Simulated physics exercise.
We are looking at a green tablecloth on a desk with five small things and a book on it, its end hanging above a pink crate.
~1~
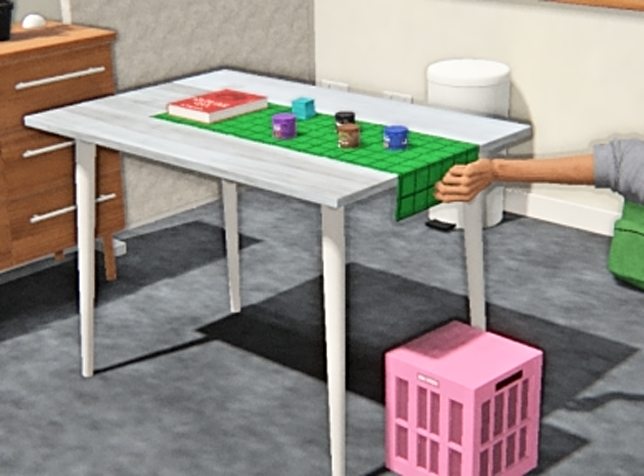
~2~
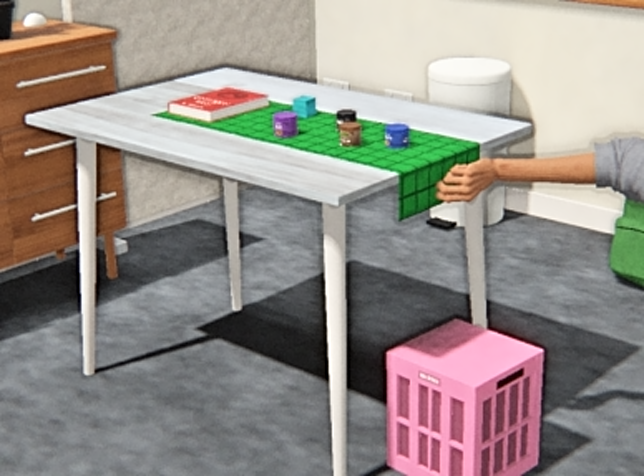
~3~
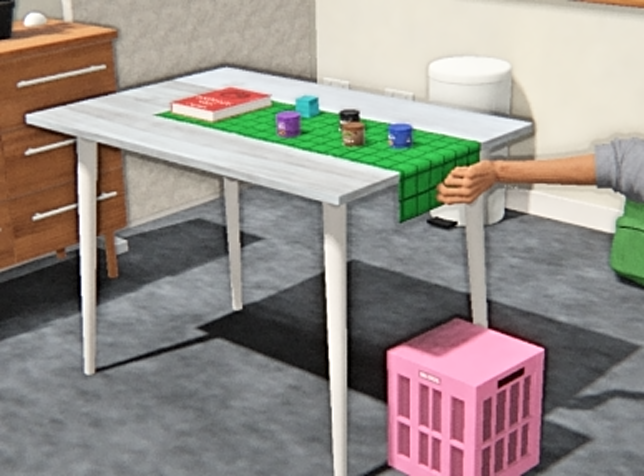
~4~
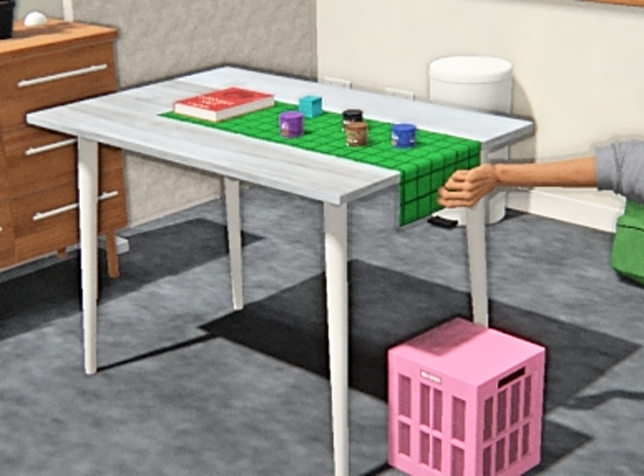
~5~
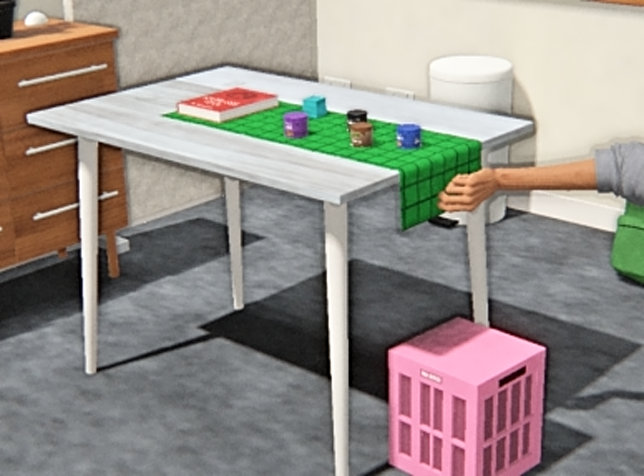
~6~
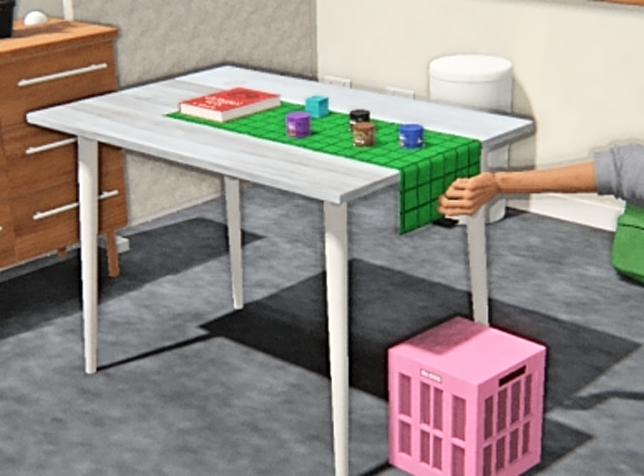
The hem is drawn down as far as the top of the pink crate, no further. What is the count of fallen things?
The count of fallen things is three.
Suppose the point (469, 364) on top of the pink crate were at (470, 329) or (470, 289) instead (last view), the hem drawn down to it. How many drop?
It would be 2 and 1.
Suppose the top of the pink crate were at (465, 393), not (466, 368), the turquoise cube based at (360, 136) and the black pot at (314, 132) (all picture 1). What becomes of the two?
The turquoise cube comes down, the black pot goes over.
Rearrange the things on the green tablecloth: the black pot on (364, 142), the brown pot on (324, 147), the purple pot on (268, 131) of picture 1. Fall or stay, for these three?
The black pot drops off, the brown pot drops off, the purple pot remains up.
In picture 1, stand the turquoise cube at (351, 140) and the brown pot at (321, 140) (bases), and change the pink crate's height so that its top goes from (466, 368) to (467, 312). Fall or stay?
The turquoise cube survives, the brown pot does not fall.
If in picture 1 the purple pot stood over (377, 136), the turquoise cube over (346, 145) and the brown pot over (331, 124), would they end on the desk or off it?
The purple pot goes over; the turquoise cube falls; the brown pot survives.
Early on, hem near (443, 298); blue pot gone.
Midway, hem on the crate; blue pot, brown pot and black pot gone.
Finally, hem on the crate; blue pot, brown pot and black pot gone. It carries off three.
